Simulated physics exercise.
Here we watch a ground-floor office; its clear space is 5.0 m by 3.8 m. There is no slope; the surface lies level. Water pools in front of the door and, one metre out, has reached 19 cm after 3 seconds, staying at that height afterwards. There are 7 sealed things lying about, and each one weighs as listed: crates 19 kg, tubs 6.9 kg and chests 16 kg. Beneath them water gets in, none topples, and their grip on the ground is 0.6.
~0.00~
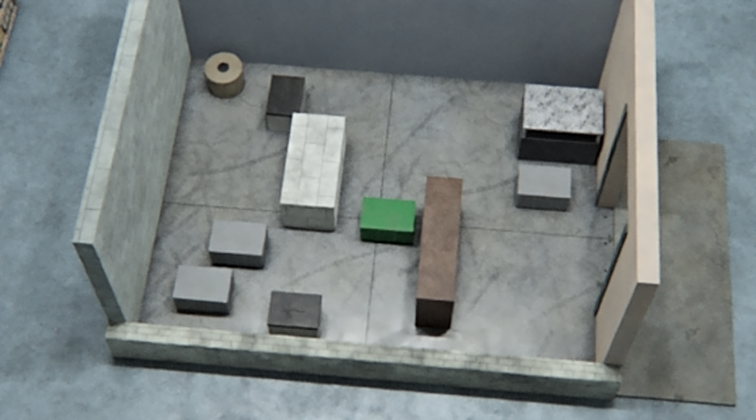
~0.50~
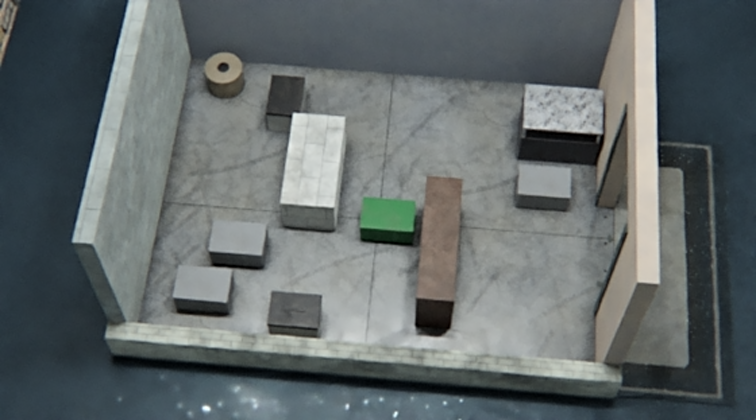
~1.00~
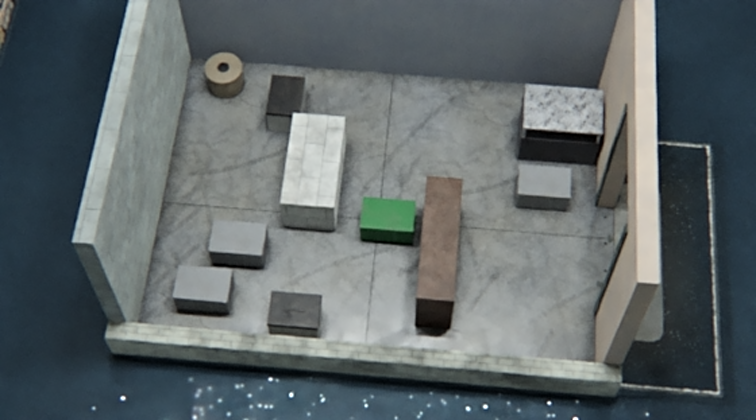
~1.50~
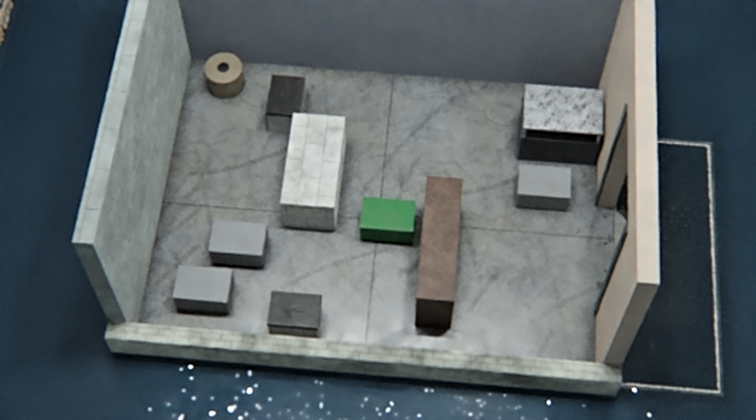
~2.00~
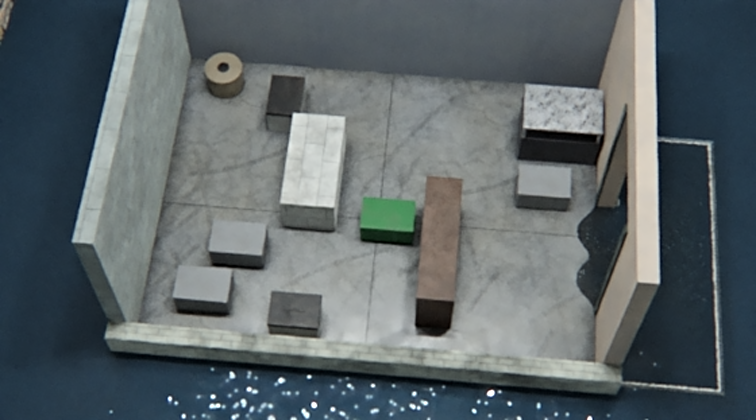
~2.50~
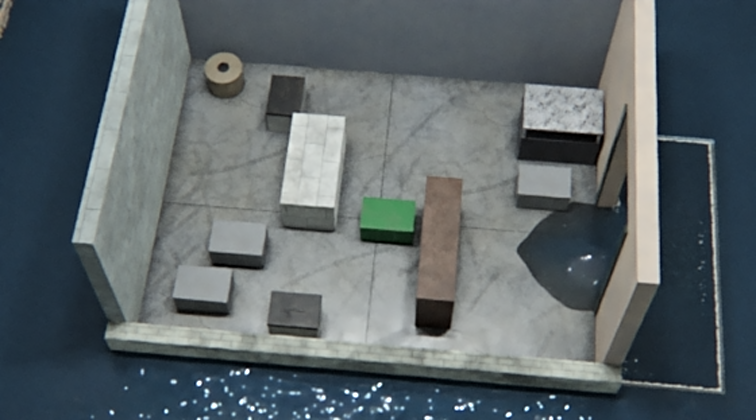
An open-topped room of still crates and blocks with dark water surrounding its walls, then spreading in through the right-hand doorway.
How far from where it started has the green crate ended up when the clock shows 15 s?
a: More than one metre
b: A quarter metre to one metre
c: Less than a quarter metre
Answer: C.
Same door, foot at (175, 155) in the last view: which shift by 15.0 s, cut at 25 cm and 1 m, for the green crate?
The green crate would go a long distance.
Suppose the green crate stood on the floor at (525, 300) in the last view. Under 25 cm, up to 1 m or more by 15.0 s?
Short answer, it keeps close to its start.
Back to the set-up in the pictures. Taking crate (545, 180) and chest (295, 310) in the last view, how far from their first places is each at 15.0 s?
In turn: 200 cm, 40 cm.
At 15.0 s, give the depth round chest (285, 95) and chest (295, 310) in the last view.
Depth approx. 12 cm / 13 cm.
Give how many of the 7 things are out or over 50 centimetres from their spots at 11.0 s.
The number comes to 1.
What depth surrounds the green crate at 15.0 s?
Depth approx. 7 cm.
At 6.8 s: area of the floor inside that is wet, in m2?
Roughly 12.0 m2.
After 3.5 s the green crate is near (388, 214), 0.0 m from its start, aground; 0 afloat.
After 6.8 s the green crate is near (388, 214), 0.0 m from its start, aground; 0 afloat.
After 11.0 s the green crate is near (388, 214), 0.0 m from its start, aground; 1 afloat.
After 15.0 s the green crate is near (388, 214), 0.0 m from its start, aground; 6 afloat.
